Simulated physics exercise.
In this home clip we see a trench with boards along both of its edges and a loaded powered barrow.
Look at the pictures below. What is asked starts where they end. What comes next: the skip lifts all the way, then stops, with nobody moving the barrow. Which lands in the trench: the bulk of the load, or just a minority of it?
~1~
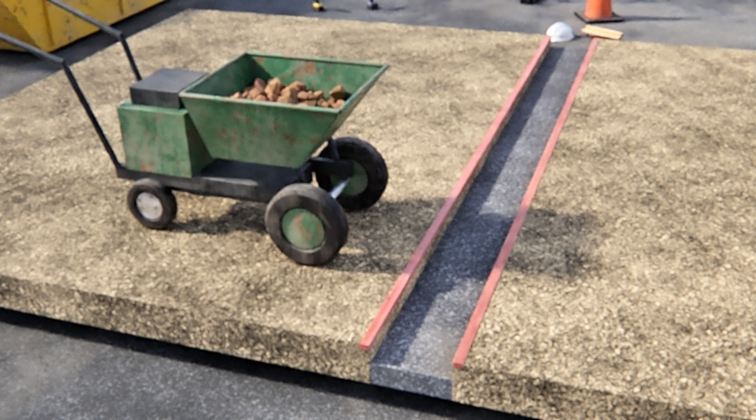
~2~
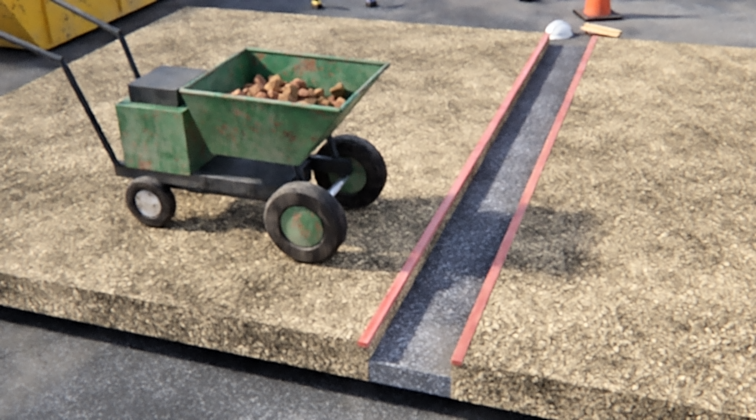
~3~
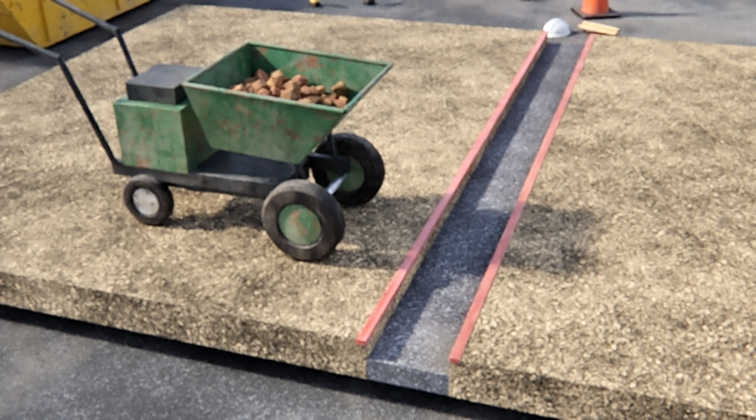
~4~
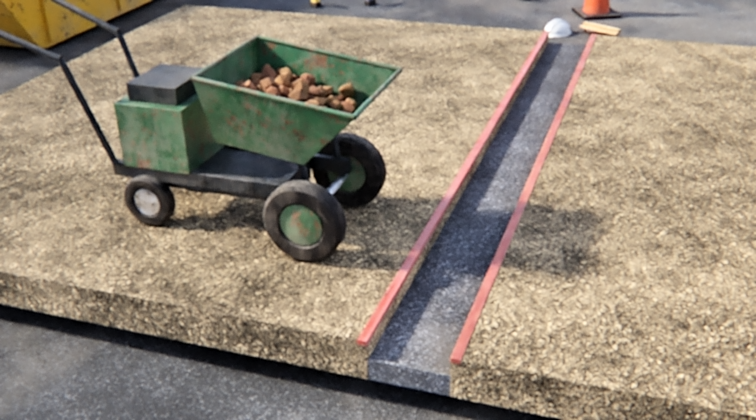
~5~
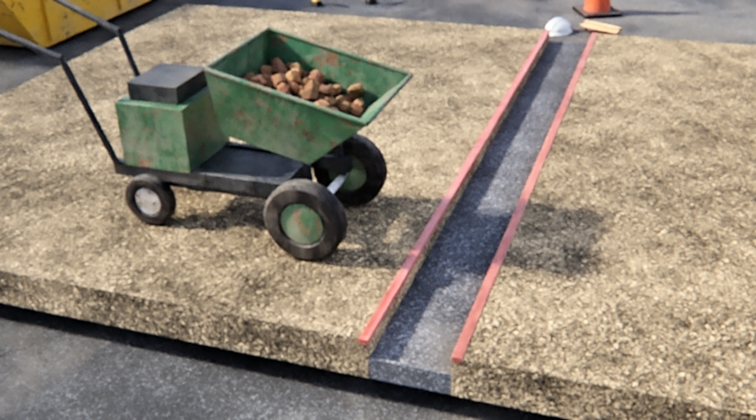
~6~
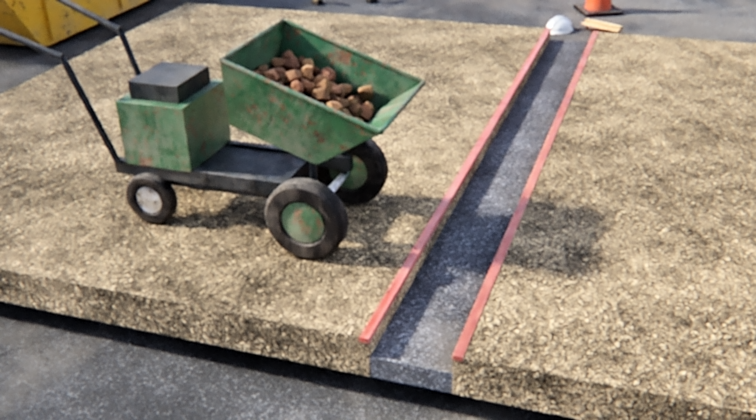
The trench is going to take the majority of it.
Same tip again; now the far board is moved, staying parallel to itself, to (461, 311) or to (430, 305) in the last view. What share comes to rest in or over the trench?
In order: Some 50 per cent, then some 0 per cent.
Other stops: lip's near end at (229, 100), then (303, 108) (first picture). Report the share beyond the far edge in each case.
0 % for the first, 0 % for the second.
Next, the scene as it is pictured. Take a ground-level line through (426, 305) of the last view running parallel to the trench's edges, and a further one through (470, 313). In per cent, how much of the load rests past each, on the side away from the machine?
Close to 80 and 20 per cent respectively.
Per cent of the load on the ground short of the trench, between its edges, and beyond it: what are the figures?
In percent, short 0, between 70 and beyond 20.
Soon after the last picture, skip tipped steeply; all in the skip.
A little later, skip tipped right over; about two thirds in the skip; about a quarter in or heaped over the trench; a small part beyond it; a stray few falling.
Later still, skip tipped right over; a small part in the skip; about two thirds in or heaped over the trench; about a quarter beyond it.
By the end, skip tipped right over; a small part in the skip; about two thirds in or heaped over the trench; about a quarter beyond it.
